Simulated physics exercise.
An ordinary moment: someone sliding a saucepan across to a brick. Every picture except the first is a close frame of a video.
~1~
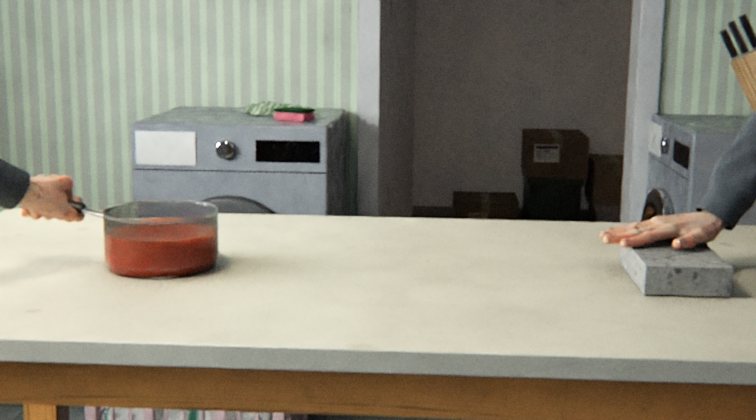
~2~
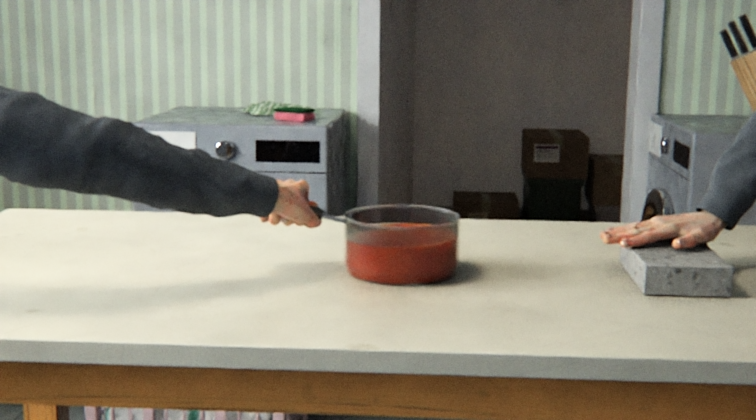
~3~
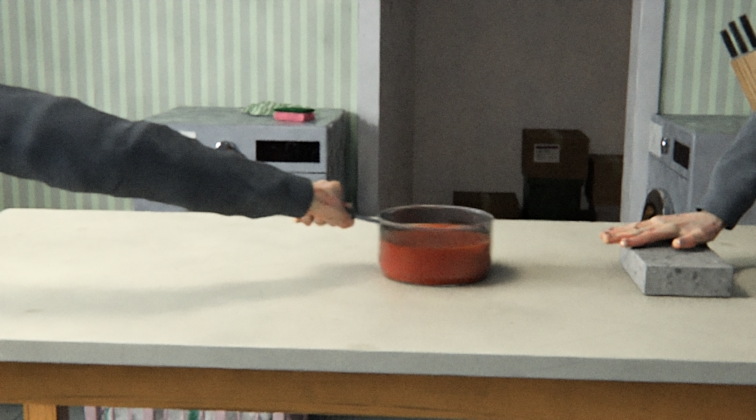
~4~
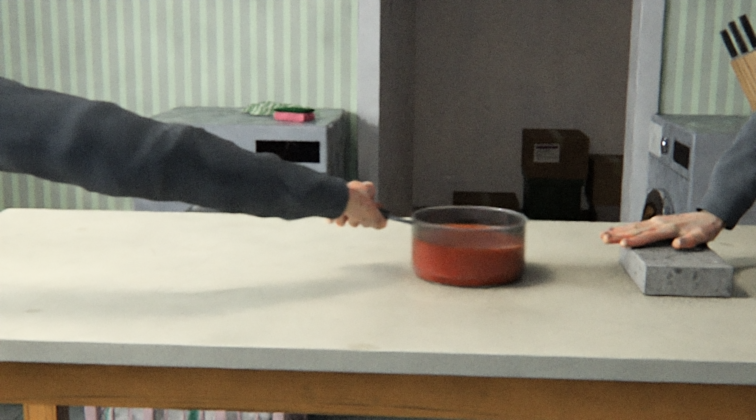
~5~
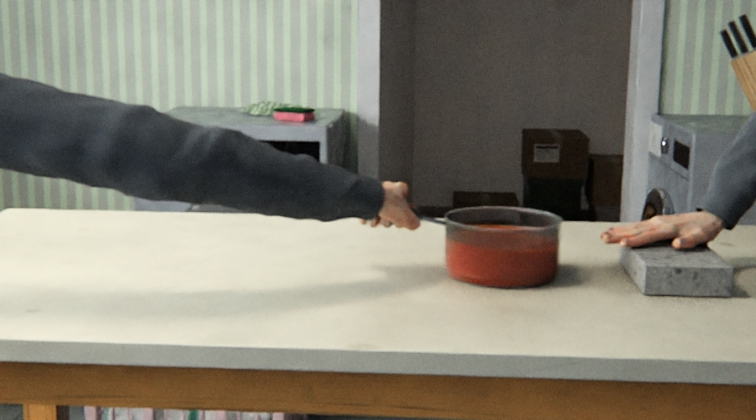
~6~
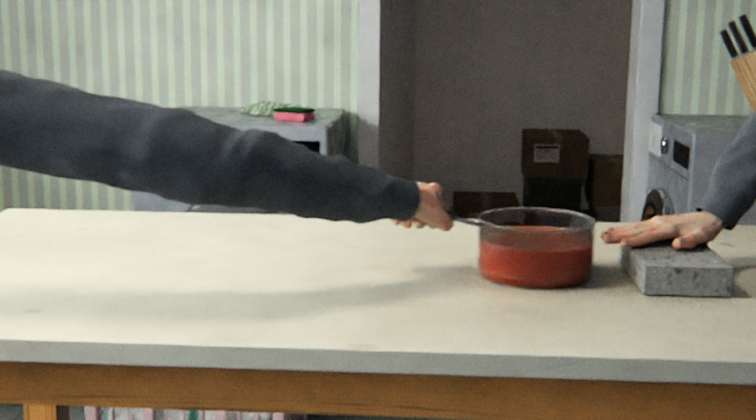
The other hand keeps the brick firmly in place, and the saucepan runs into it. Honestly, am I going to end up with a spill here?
Yes, it runs over.
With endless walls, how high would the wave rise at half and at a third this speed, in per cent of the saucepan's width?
You'd see close to 20 per cent, and after that close to 10 per cent.
Next, the saucepan meets the brick.
After that, the tomato juice surges up the wall; it has slopped over.
Finally, the saucepan stands at the brick; it has slopped over.
